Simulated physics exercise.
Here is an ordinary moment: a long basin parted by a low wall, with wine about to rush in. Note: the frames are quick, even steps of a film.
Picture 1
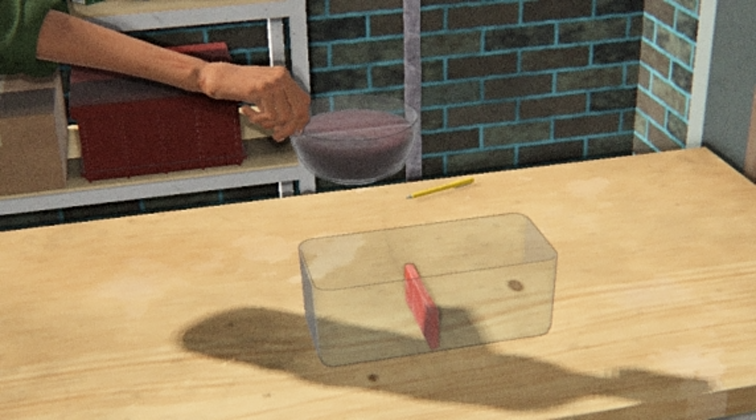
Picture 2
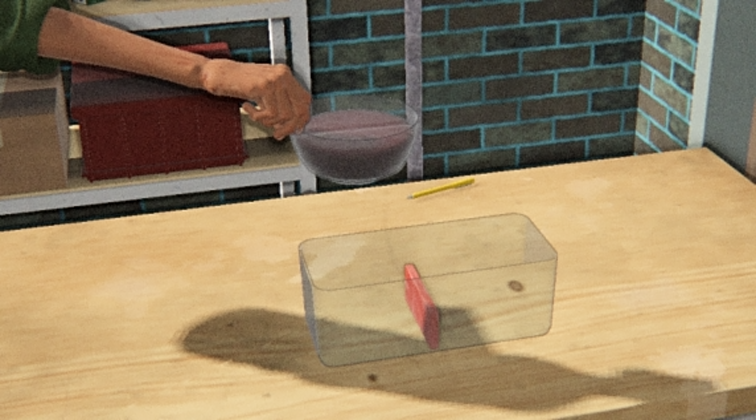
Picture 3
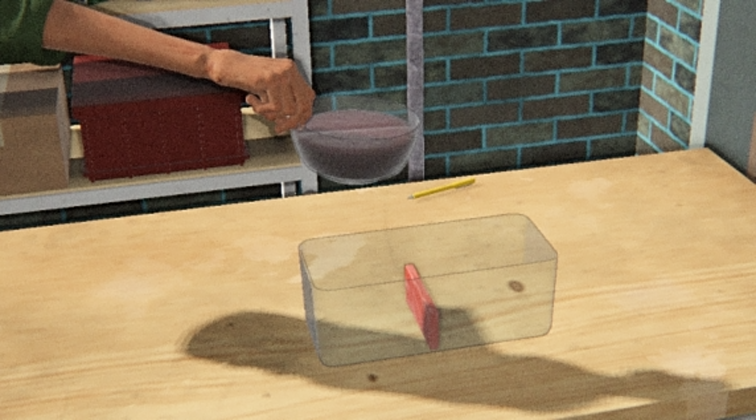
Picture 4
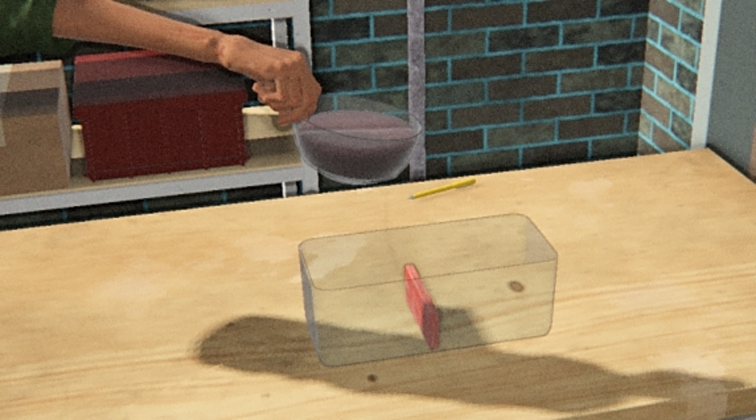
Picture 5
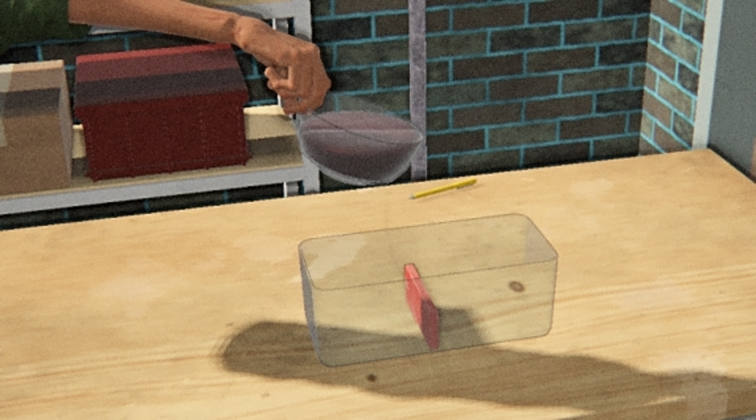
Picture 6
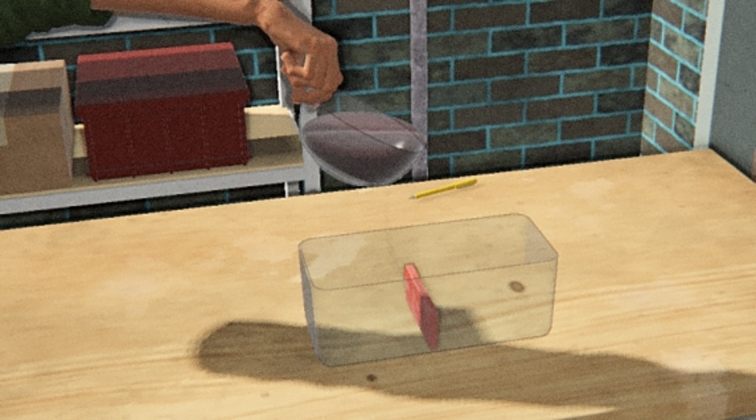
A hand slowly tilting a glass bowl of dark liquid rightward above a clear box with a red divider on a wooden table.
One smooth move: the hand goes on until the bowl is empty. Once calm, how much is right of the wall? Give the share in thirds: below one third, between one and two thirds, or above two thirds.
The share is above two thirds.
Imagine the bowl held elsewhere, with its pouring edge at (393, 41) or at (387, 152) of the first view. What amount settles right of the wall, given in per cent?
It would come to near 80 per cent, and then near 50 per cent.
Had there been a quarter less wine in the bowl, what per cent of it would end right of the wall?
Roughly 90 in a hundred.
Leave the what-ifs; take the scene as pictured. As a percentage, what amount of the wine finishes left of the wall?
Close to 10 percent.
A moment on, the bowl is tipped on its side and 23 per cent is still to pour, 0 is left of the wall and 24 right of it.
Next, the bowl is tipped on its side and 3 per cent is still to pour, 5 is left of the wall and 81 right of it.
Then the bowl is tipped on its side and 0 per cent is still to pour, 9 is left of the wall and 89 right of it.
Later the bowl is tipped on its side and 0 per cent is still to pour, 9 is left of the wall and 89 right of it.
In the end 9 per cent lies left of the wall, 89 right of it and 1 outside.
